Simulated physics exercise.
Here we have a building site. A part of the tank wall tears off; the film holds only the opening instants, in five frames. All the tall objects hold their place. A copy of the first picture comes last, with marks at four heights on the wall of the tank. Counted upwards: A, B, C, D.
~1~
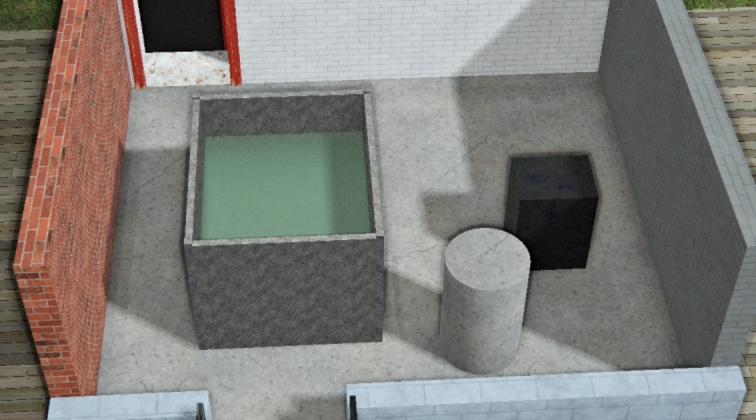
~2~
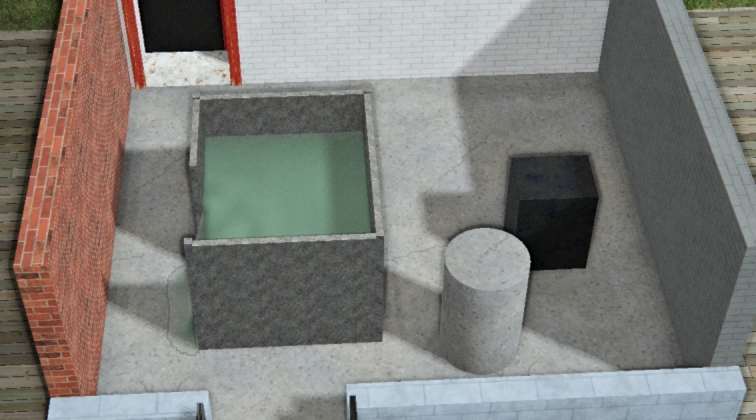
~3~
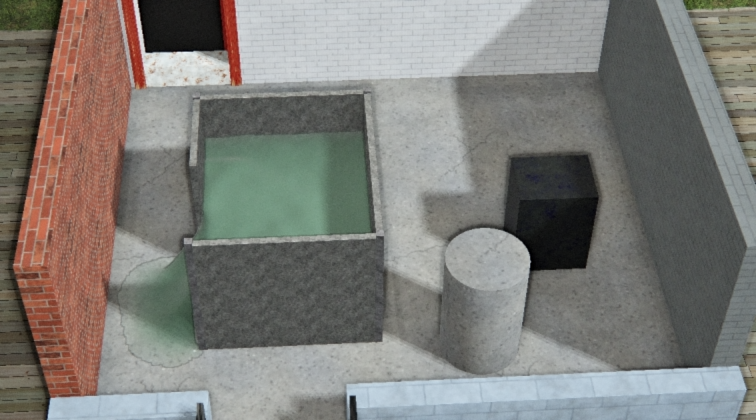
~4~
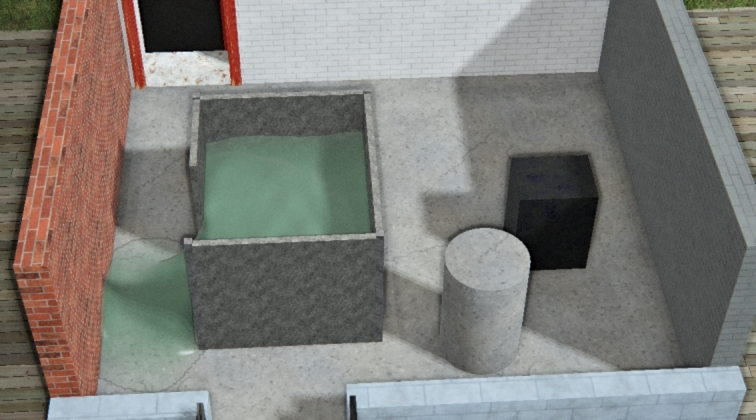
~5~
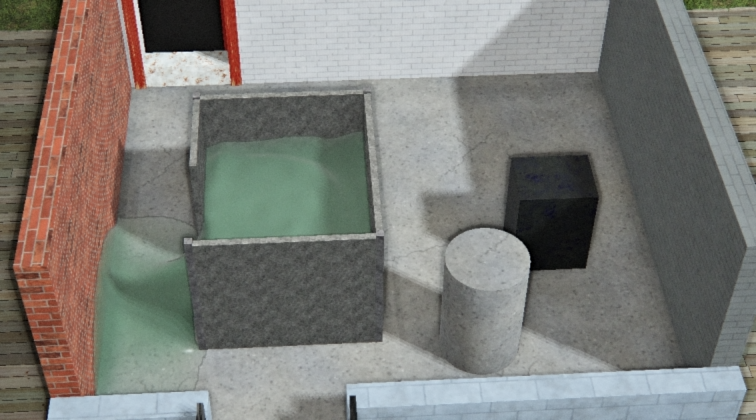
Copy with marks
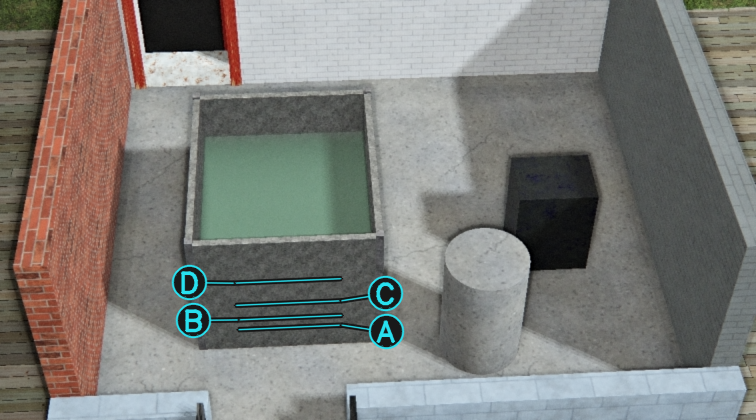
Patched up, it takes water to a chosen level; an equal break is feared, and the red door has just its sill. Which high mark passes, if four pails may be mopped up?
It is D.
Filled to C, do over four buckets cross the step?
No, not at all.
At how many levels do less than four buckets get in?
All of the four.
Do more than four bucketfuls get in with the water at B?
No, not at all.
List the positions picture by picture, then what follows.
Water in the tank at rest, its middle at (285, 199); foot of the red doorway at (189, 86); open gate at (277, 383), in the first frame.
Front seen at (191, 323), 1 % of the ground wet, in the second frame.
Front seen at (130, 286), 4 % of the ground wet, in the third frame.
Front seen at (114, 256), 7 % of the ground wet, in the fourth frame.
Front seen at (134, 242), 9 % of the ground wet, in the fifth frame.
On the marked copy, A at (290, 327); B at (289, 317); C at (288, 303); D at (287, 280); from the bottom up A, B, C, D.
Choosing A, nothing gets over.
Choosing B, nothing gets over.
Choosing C, nothing gets over.
Choosing D, a bucket or two gets in.
